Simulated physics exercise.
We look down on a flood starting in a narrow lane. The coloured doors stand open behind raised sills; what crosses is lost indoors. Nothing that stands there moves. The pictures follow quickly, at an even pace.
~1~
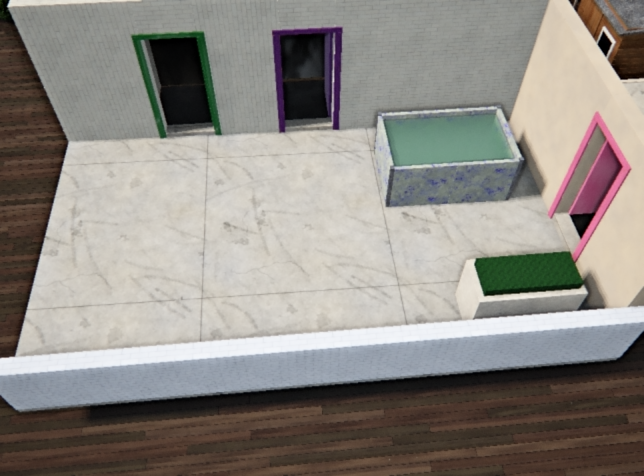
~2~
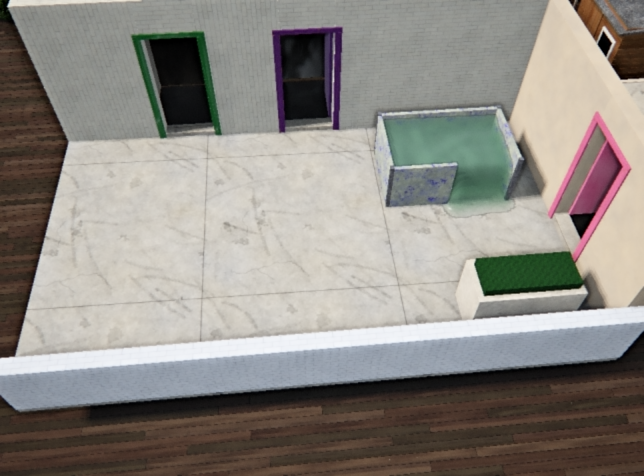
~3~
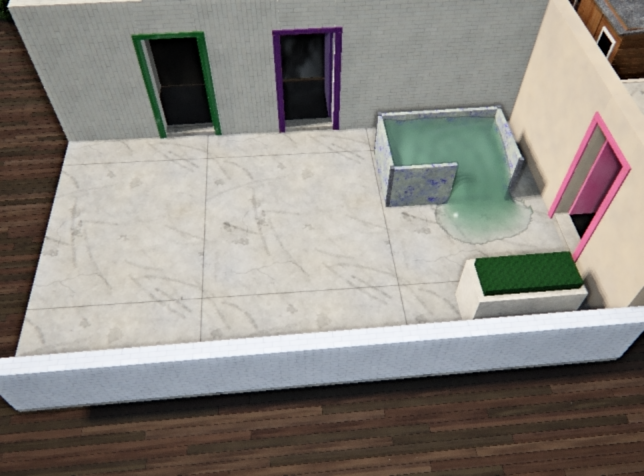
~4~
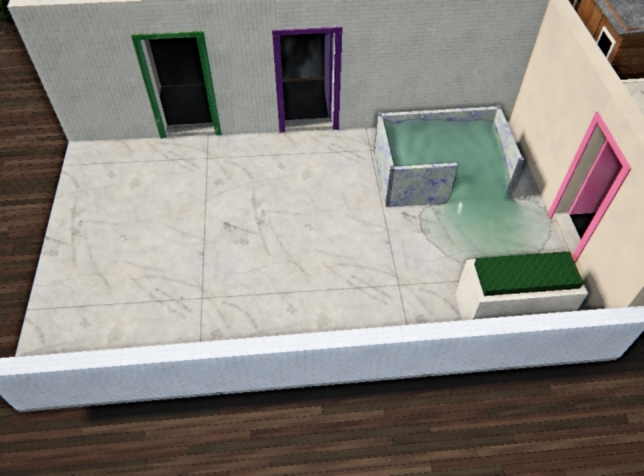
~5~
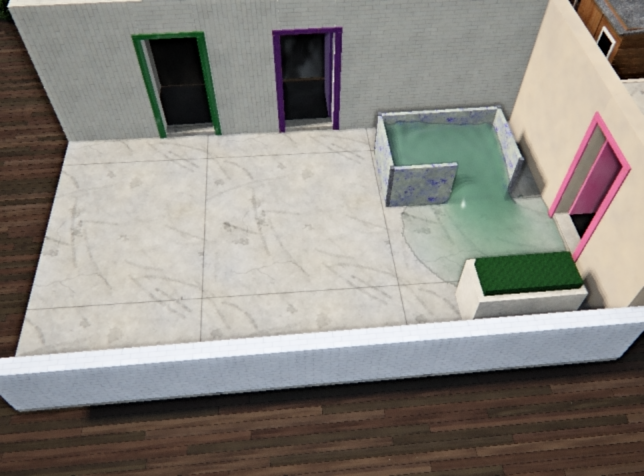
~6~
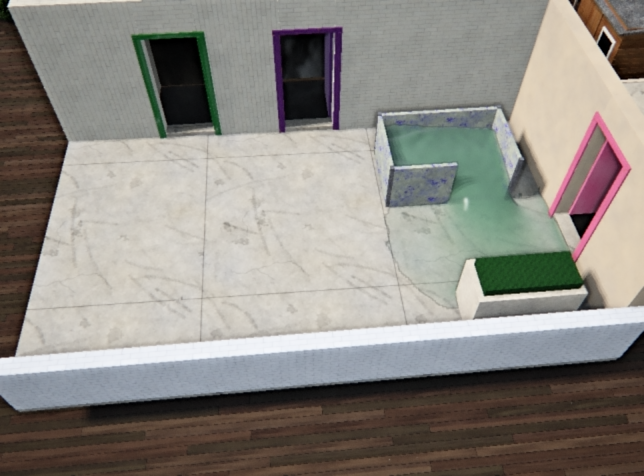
In a walled lane, green water pours from a tank's gap and spreads across the pale floor.
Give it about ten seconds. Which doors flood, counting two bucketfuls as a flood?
In the end: The green door holds within the limit; the pink door floods; the purple door holds within the limit.
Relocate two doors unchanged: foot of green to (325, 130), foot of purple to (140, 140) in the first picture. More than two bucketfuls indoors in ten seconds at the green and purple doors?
Then: The green door holds; the purple door keeps below it.
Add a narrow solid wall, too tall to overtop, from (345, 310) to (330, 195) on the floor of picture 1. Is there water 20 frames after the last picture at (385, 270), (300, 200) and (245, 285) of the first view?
As listed: Under water, not flooded, under water.
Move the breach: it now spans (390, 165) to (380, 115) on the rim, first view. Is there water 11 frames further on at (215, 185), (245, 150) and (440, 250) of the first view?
In turn: Awash, flooded, clear.
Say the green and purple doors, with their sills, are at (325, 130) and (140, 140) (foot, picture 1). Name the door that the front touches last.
The purple one.
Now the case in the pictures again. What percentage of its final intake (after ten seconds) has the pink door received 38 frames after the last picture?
I make it 100 per cent.
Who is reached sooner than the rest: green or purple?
That is the one in purple.
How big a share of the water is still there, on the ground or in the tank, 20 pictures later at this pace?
Some 94 per cent.
A moment on, water covers 20 % of the floor; the green door not reached, the pink door over two buckets in, the purple door not reached.
Next, water covers 30 % of the floor; the green door not reached, the pink door over two buckets in, the purple door not reached.
Then, water covers 55 % of the floor; the green door not reached, the pink door far over two buckets in, the purple door not reached.
Later, water covers 90 % of the floor; the green door not reached, the pink door far over two buckets in, the purple door wet at the sill, nothing in.
In the end, water covers 95 % of the floor; the green door wet at the sill, nothing in, the pink door far over two buckets in, the purple door wet at the sill, nothing in.
